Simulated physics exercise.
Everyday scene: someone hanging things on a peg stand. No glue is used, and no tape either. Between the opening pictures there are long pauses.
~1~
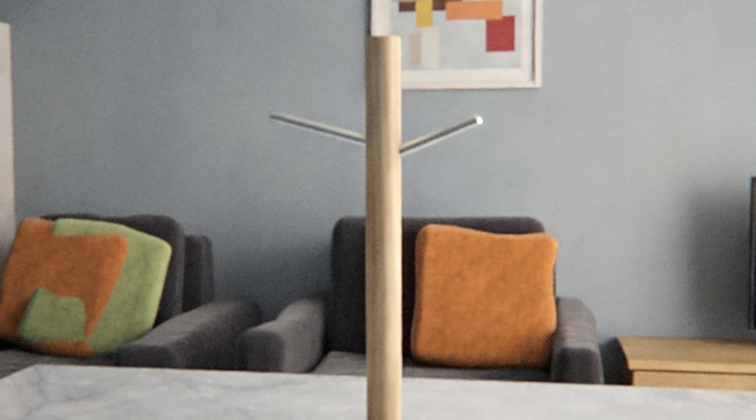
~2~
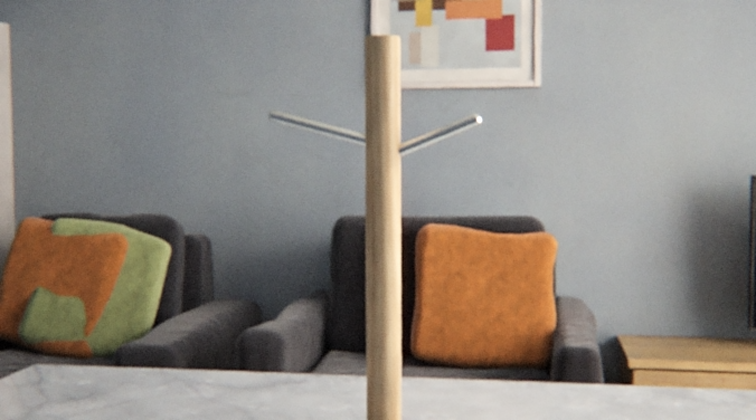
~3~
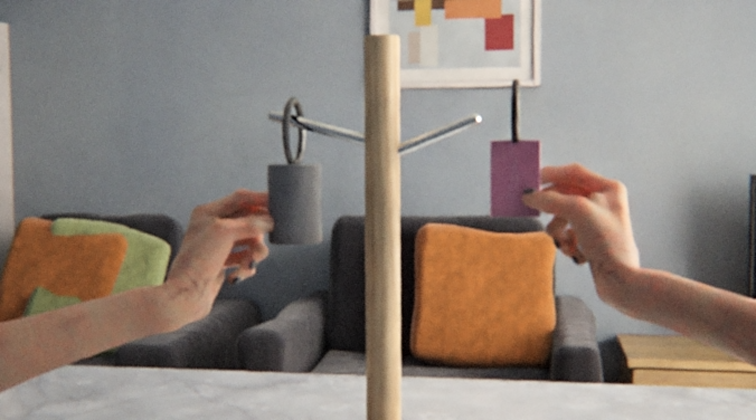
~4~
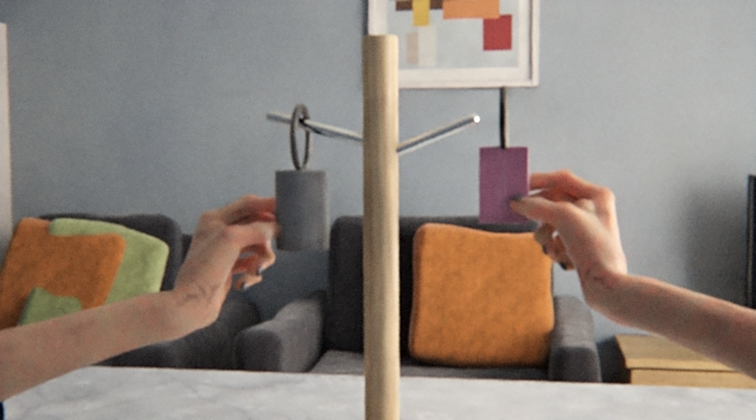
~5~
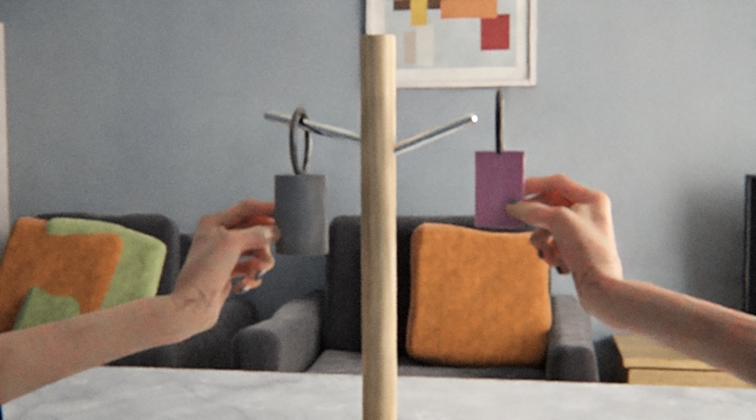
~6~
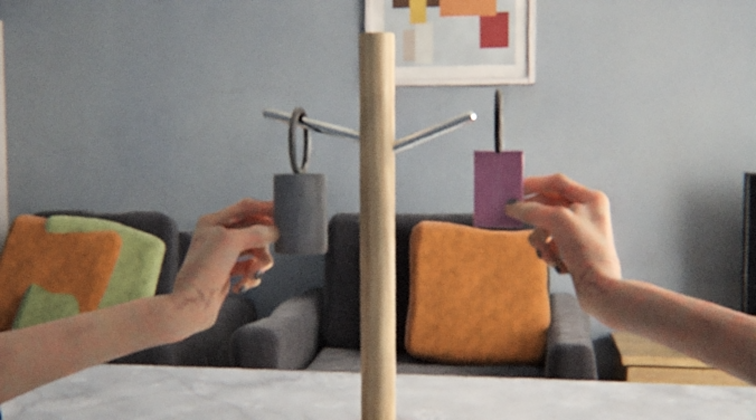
In this clip, a wooden peg stand stands alone before two hands appear, holding a looped grey object by the left peg and a looped pink one by the right; both shift slightly inward and down, then stay nearly still.
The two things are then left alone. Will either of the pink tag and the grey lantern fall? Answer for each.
Pink tag: Falls; grey lantern: Does not fall.
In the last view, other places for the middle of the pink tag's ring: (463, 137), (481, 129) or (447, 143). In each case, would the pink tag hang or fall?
In order, it keeps its place, then it ends up below, then it keeps its place.
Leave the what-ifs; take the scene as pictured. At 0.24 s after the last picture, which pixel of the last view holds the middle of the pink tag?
Roughly at (498, 350).
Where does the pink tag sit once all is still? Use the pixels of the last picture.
Roughly (498, 394).
Then, 0.16 s on from there, pink tag on its way down near (499, 228); grey lantern at rest near (300, 181).
Then, 0.24 s on from there, pink tag on its way down near (498, 350); grey lantern at rest near (300, 181).
In the end, the pink tag slips down, near (498, 394); the grey lantern hangs there, near (300, 181).
